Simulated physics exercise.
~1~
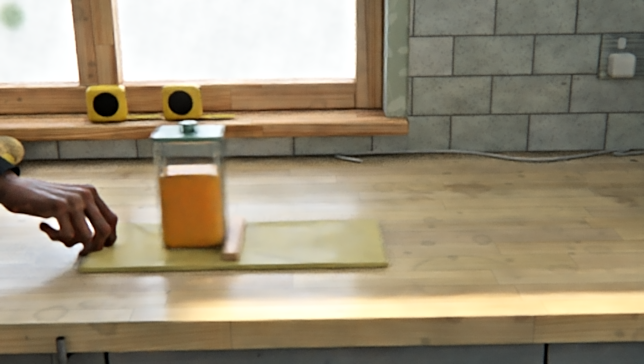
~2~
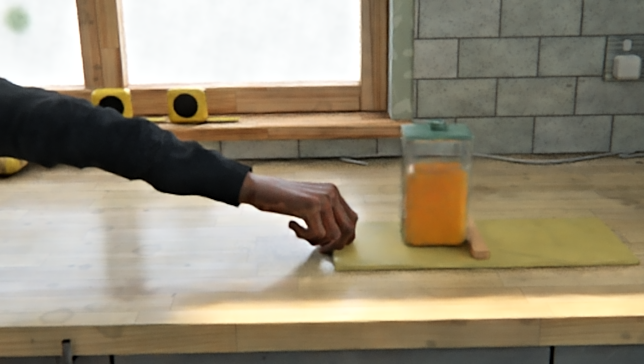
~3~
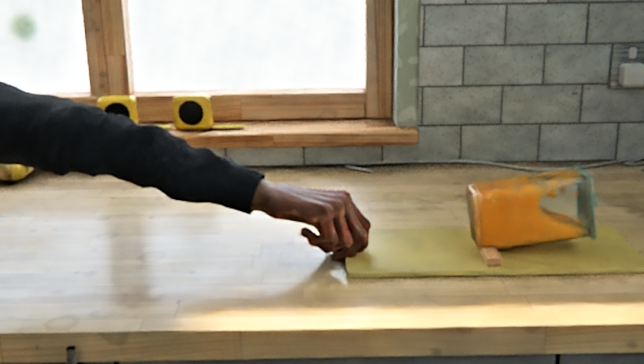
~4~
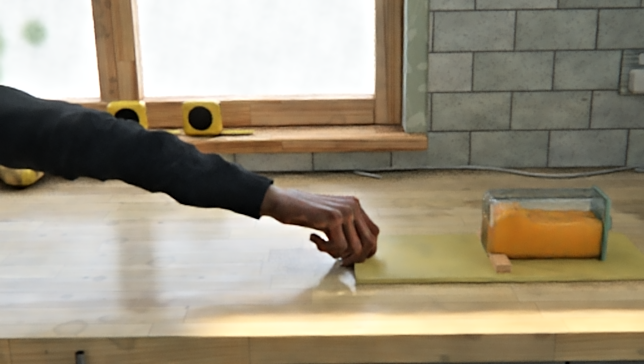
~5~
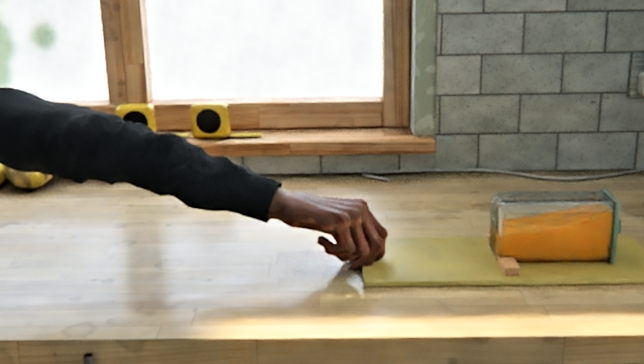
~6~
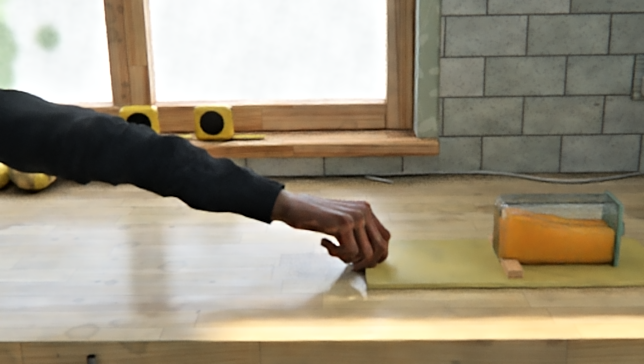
On a wooden counter, a hand slides a board right and its juice bottle topples onto its side.
